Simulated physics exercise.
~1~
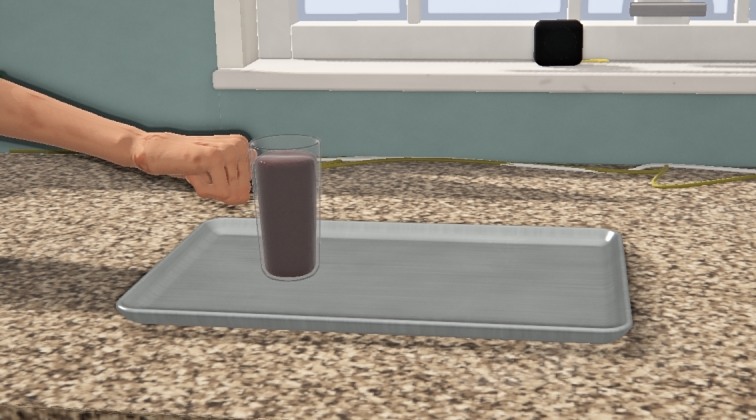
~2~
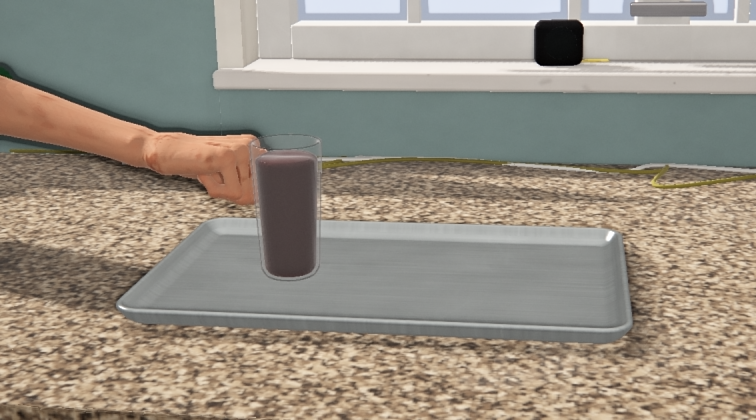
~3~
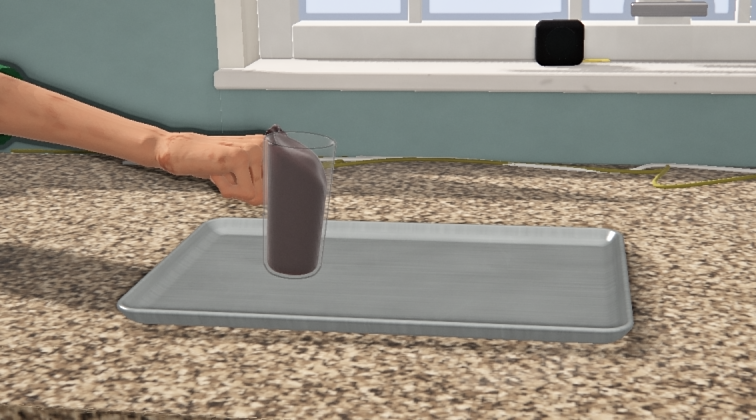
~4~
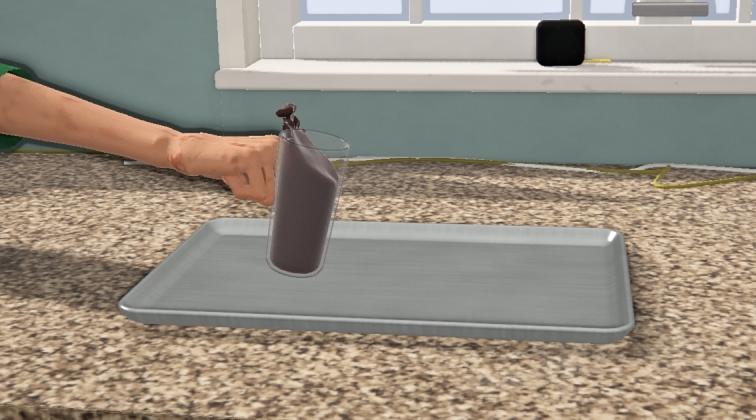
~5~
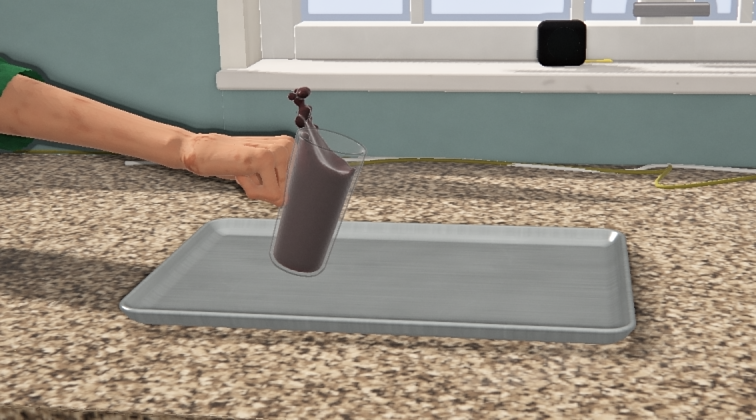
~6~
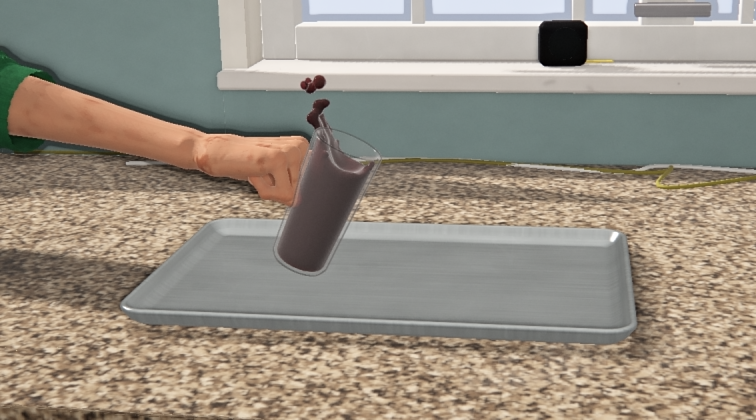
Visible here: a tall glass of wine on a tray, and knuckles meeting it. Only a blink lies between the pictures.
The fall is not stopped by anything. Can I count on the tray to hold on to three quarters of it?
Spill: Over a quarter.
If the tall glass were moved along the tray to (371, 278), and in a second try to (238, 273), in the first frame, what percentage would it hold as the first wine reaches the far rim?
It would be close to 70 per cent the first time and close to 45 per cent the second time.
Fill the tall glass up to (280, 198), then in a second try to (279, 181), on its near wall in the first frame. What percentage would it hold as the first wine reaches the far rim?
About 60 per cent first, then about 60 per cent.
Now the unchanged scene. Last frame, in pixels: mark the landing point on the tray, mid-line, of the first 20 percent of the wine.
About (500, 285).
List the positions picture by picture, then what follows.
In the first picture, tilt 0°; right rim (318, 144); surface from (257, 155) to (317, 156); the tray's far rim is at (624, 275); the tray is clear ahead.
In the second picture, tilt 0°; right rim (319, 144); surface from (257, 155) to (317, 157).
In the third picture, tilt 6°; right rim (333, 146); surface from (271, 137) to (319, 158); 1 per cent is over the edge.
In the fourth picture, tilt 12°; right rim (348, 149); surface from (286, 133) to (329, 167); 2 per cent is over the edge.
In the fifth picture, tilt 18°; right rim (364, 154); surface from (294, 171) to (358, 168); 3 per cent is over the edge.
In the sixth picture, tilt 24°; right rim (379, 160); surface from (302, 179) to (376, 163); 3 per cent is over the edge.
A moment on, the tall glass is falling and 92 per cent is in the glass, 0 on the tray and 8 above or beyond its rim.
Next, the tall glass lies on its side and 52 per cent is in the glass, 36 on the tray and 12 above or beyond its rim.
Then the tall glass lies on its side and 31 per cent is in the glass, 42 on the tray and 27 above or beyond its rim.
Later the tall glass lies on its side and 17 per cent is in the glass, 31 on the tray and 52 above or beyond its rim.
At rest 48 per cent is held by tray and glass, 52 is off the tray.
